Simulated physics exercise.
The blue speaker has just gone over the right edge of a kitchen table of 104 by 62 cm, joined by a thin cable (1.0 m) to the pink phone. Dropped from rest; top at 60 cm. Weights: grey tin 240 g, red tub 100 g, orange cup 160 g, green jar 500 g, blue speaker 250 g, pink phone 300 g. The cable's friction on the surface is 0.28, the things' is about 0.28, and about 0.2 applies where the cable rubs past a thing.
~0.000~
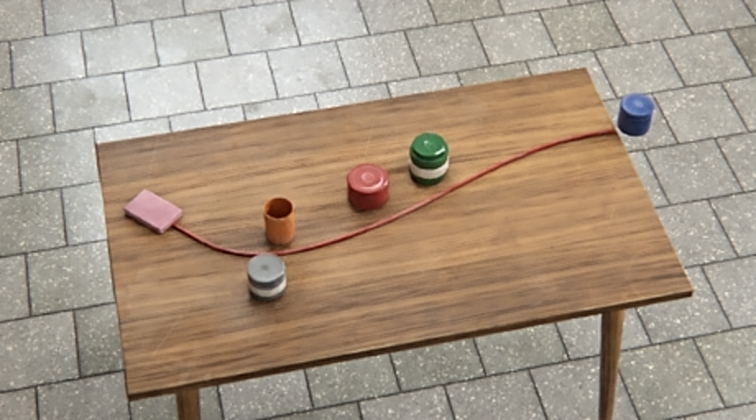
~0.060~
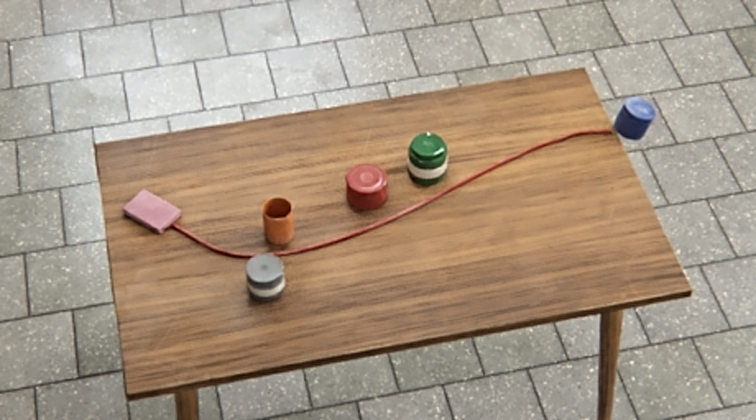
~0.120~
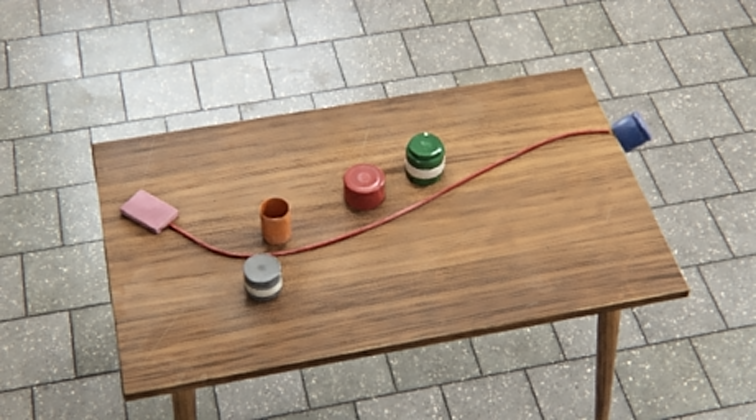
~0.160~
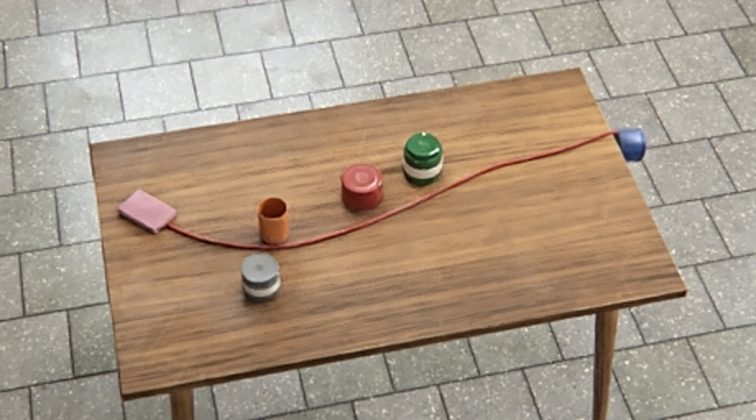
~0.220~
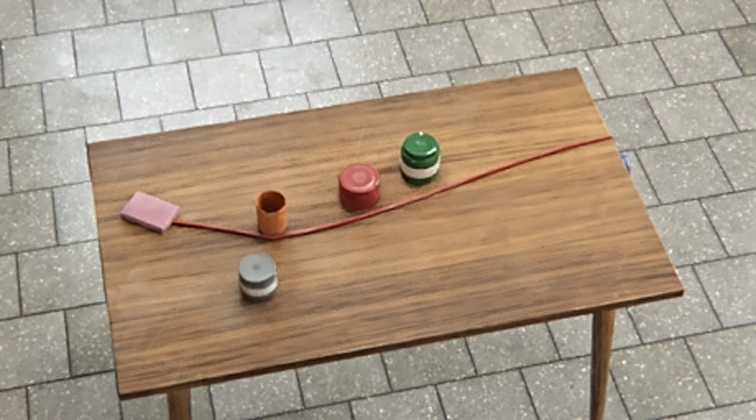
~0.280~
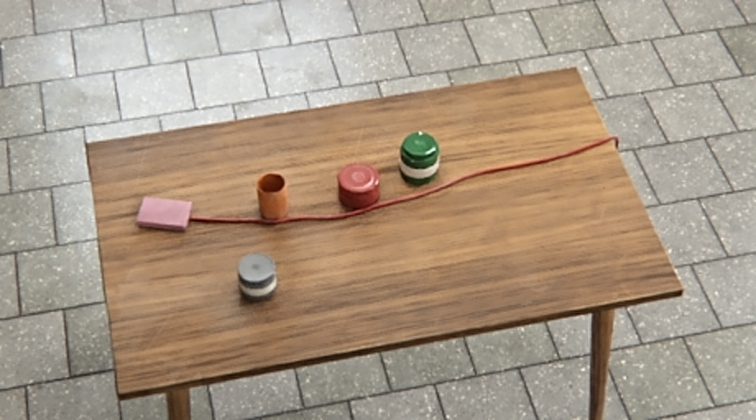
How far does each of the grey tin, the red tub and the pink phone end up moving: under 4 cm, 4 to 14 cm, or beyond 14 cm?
Outcome: I'd call the grey tin a tiny mover, I'd call the red tub a medium mover, I'd call the pink phone a big mover.
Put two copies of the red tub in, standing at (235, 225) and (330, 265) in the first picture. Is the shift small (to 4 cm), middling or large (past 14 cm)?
The first would move a fair bit, and the second would move just a bit.
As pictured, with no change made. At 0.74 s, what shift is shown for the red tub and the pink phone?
Approx. shifts - red tub: 2 cm; pink phone: 30 cm.
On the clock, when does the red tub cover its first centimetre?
Red tub: 0.46 s.
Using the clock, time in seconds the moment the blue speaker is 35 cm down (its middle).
Answer: 0.65 s on the clock.
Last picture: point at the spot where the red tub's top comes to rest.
(380, 159).
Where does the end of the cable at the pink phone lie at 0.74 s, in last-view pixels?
At about (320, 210).
At 0.5 s, the cable's tail end at (253, 216); pink phone 16 cm off its start, red tub 2 cm off its start, orange cup 14 cm off its start.
At 0.7 s, the cable's tail end at (320, 210); pink phone 29 cm off its start, red tub 2 cm off its start, orange cup 14 cm off its start.
At 1.0 s, the cable's tail end at (393, 201); pink phone 43 cm off its start at (368, 202), red tub 6 cm off its start at (380, 159), orange cup 14 cm off its start at (278, 154).
At 1.2 s, the cable's tail end at (447, 195); pink phone 54 cm off its start, red tub 6 cm off its start, orange cup 14 cm off its start.
At 2.4 s, the cable's tail end at (449, 195); pink phone 54 cm off its start at (425, 196), red tub 6 cm off its start at (380, 159), grey tin 0 cm off its start at (256, 267), orange cup 14 cm off its start at (278, 154).
